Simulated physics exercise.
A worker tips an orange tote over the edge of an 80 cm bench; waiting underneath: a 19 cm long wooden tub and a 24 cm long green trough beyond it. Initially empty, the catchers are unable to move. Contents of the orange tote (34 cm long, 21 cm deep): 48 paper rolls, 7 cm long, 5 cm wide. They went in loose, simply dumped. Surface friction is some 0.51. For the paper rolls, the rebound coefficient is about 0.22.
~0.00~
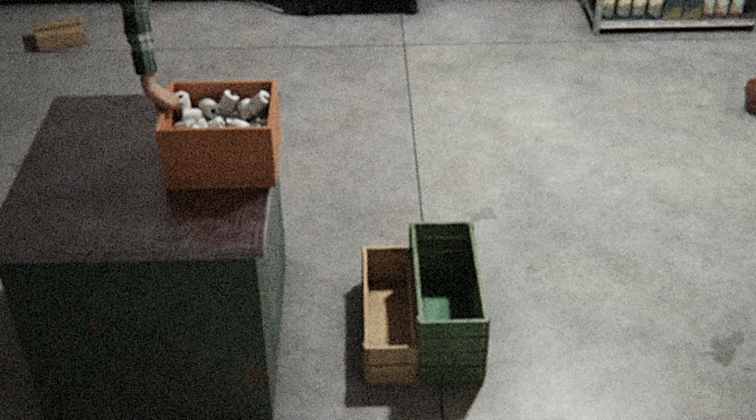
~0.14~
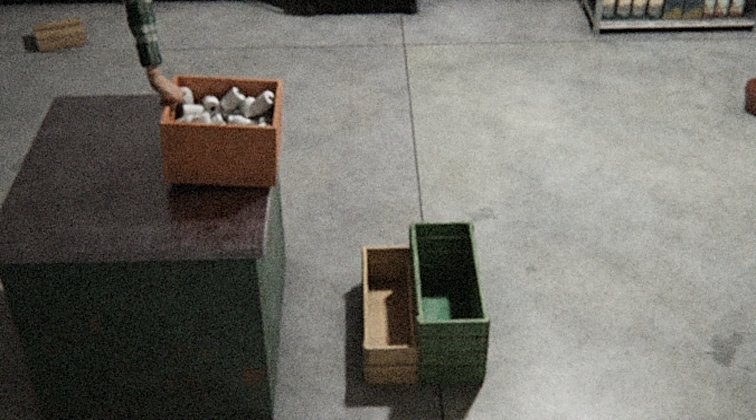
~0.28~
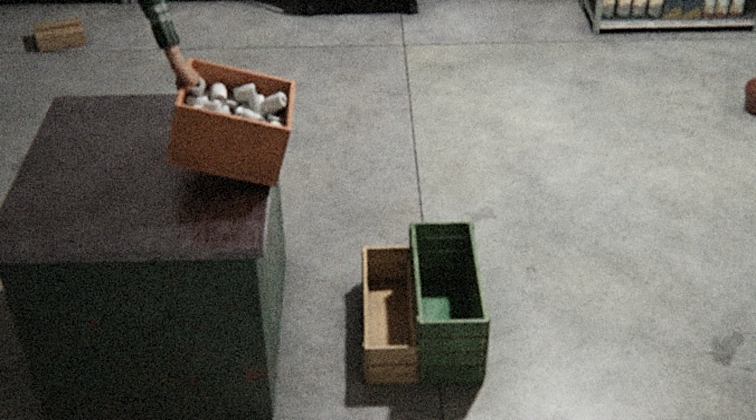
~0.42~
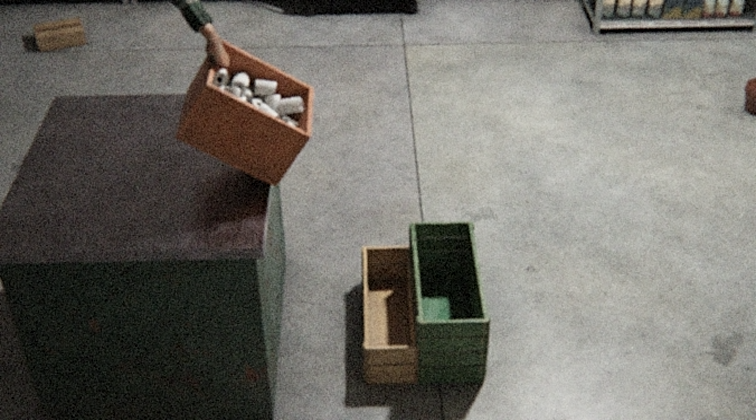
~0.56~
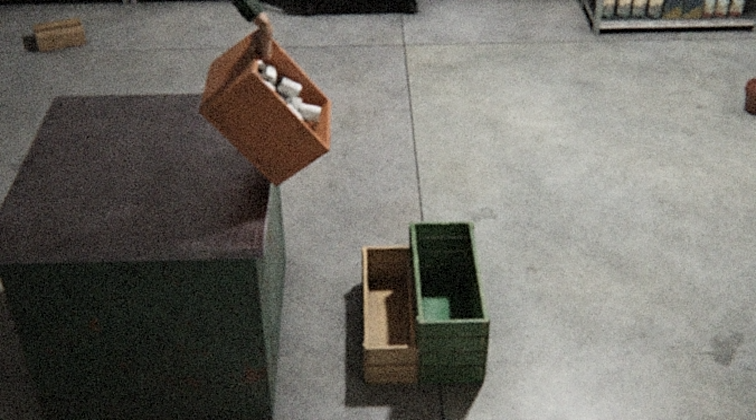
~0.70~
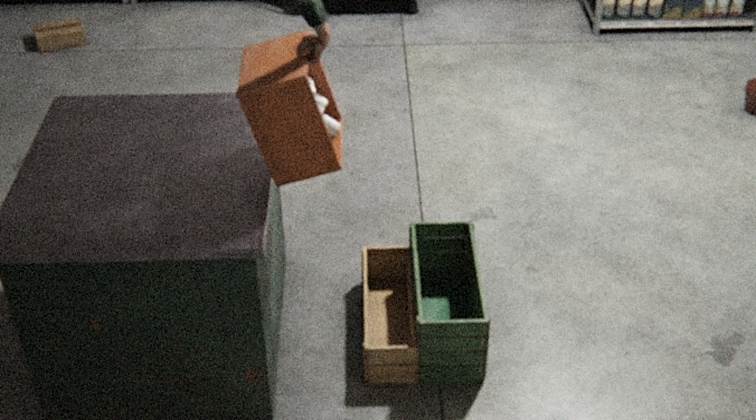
A hand tilts an orange tote of white rolls steeply rightward over the bench's edge.
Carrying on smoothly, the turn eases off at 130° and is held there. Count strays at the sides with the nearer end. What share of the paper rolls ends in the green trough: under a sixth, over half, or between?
It is going to be one in six or more, but not over half.
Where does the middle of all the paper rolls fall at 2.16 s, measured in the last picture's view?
At about (397, 323).
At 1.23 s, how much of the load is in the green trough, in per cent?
Share at that moment: About 10 %.
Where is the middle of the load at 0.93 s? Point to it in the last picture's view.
Estimated middle - around (322, 142).
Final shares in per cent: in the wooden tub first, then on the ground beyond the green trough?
Shares, in order: About 60 percent and 0 percent.
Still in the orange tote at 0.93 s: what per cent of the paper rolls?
I'd say close to 90 in a hundred.
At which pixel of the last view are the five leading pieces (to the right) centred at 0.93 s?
About (370, 158).
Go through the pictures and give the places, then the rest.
In the first frame (places track the rim corner closest to us here), orange tote (159, 130); green trough (423, 322); tipped 0°; all still inside.
The second frame shows orange tote (164, 122); tipped 4°.
The third frame shows orange tote (180, 105); tipped 16°.
The fourth frame shows orange tote (211, 85); tipped 33°.
The fifth frame shows orange tote (256, 74); tipped 53°.
The sixth frame shows orange tote (307, 78); green trough (423, 322); tipped 74°; all still inside.
After 0.93 s, tilt 106°; 42 still in the orange tote and 6 in the air.
After 1.23 s, tilt 129°; 11 still in the orange tote, 6 in the wooden tub, 6 in the green trough and 25 in the air.
After 1.63 s, tilt 130°; 25 in the wooden tub, 15 in the green trough, 2 on the ground short of the wooden tub and 6 in the air.
Outcome (at 2.16 s), 29 in the wooden tub, 15 in the green trough and 4 on the ground short of the wooden tub. Asked share, 15 of 48, 31 per cent.
